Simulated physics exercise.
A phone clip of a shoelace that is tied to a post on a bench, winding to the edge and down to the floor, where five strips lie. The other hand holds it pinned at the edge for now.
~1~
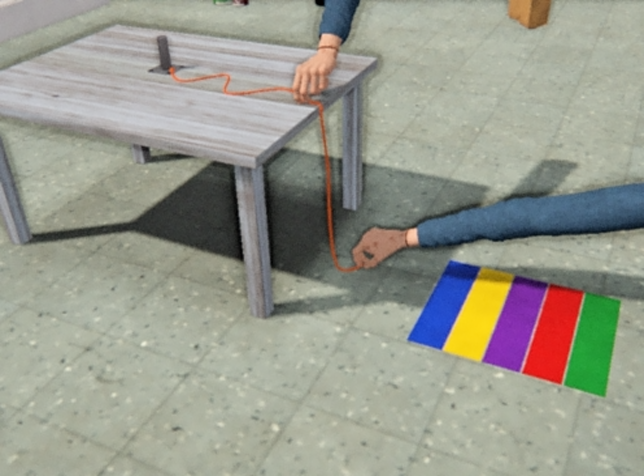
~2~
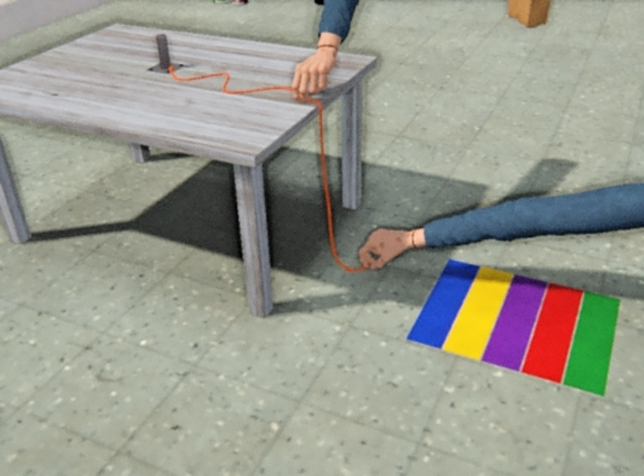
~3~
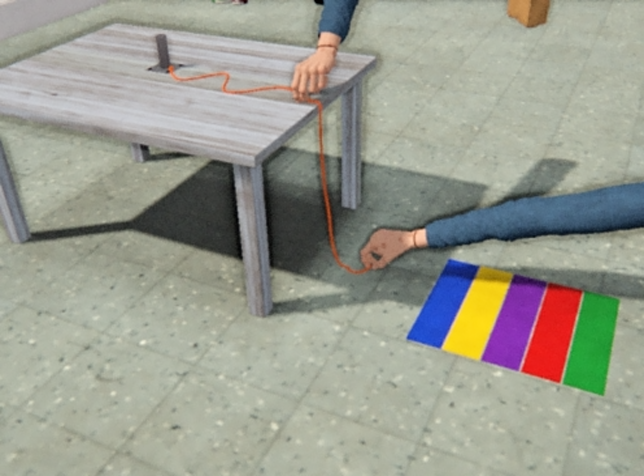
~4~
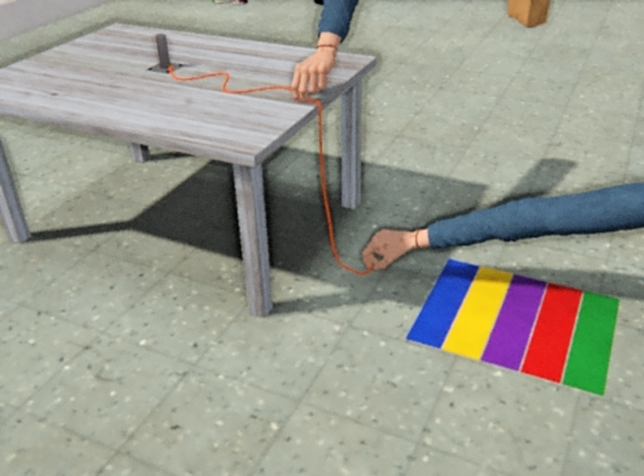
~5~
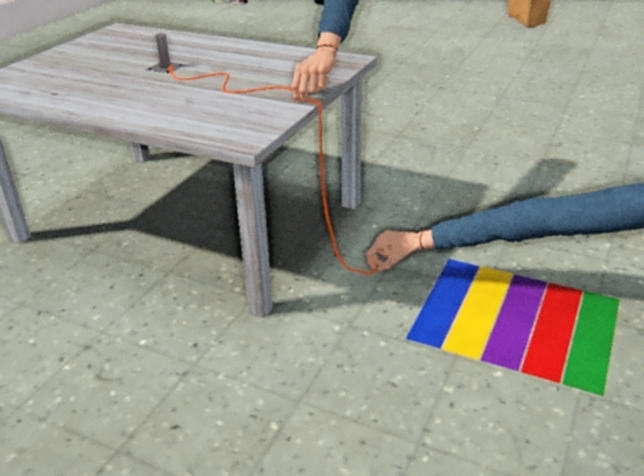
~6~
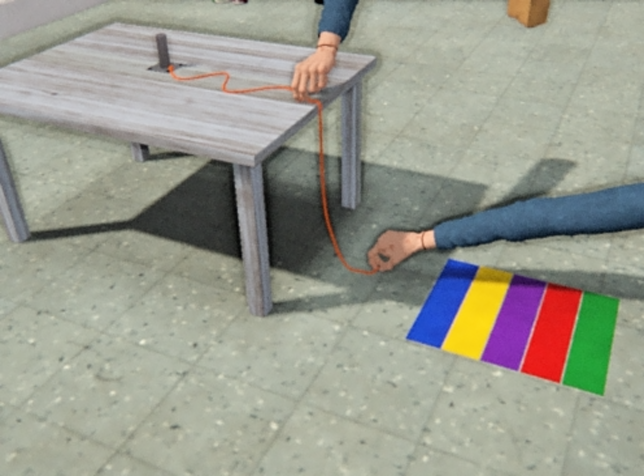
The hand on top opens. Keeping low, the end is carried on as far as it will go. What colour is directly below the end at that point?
The colour below it is red.
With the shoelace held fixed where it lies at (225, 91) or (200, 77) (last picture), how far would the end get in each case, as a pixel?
Taking the tries in turn, you get (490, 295) and then (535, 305).
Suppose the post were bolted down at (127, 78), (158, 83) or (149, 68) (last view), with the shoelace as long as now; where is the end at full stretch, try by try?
In pixels, the answers are (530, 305), (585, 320) and (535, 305).
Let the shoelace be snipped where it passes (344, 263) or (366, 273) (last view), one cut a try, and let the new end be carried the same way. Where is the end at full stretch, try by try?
About (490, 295), then (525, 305).
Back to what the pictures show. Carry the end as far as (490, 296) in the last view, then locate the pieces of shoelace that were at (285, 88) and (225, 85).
Mark one about (325, 114), mark two about (262, 88).
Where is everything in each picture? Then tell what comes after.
The first frame shows end (363, 265); blue (432, 328); yellow (469, 338); purple (507, 349); red (547, 360); green (588, 372).
The second frame shows end (370, 265); shoelace through (177, 79) (227, 81) (273, 88) (320, 112) (325, 182) (333, 245).
The third frame shows end (371, 266).
The fourth frame shows end (373, 266); shoelace through (176, 78) (227, 80) (272, 88) (320, 112) (323, 182) (333, 245).
The fifth frame shows end (377, 267).
The sixth frame shows end (379, 267); shoelace through (176, 78) (227, 80) (272, 88) (320, 111) (323, 181) (335, 245).
A little later, end near (490, 296); over yellow.
Next, end near (531, 306); over purple.
When it is tight, end near (554, 312); over red. It halts on the red strip.
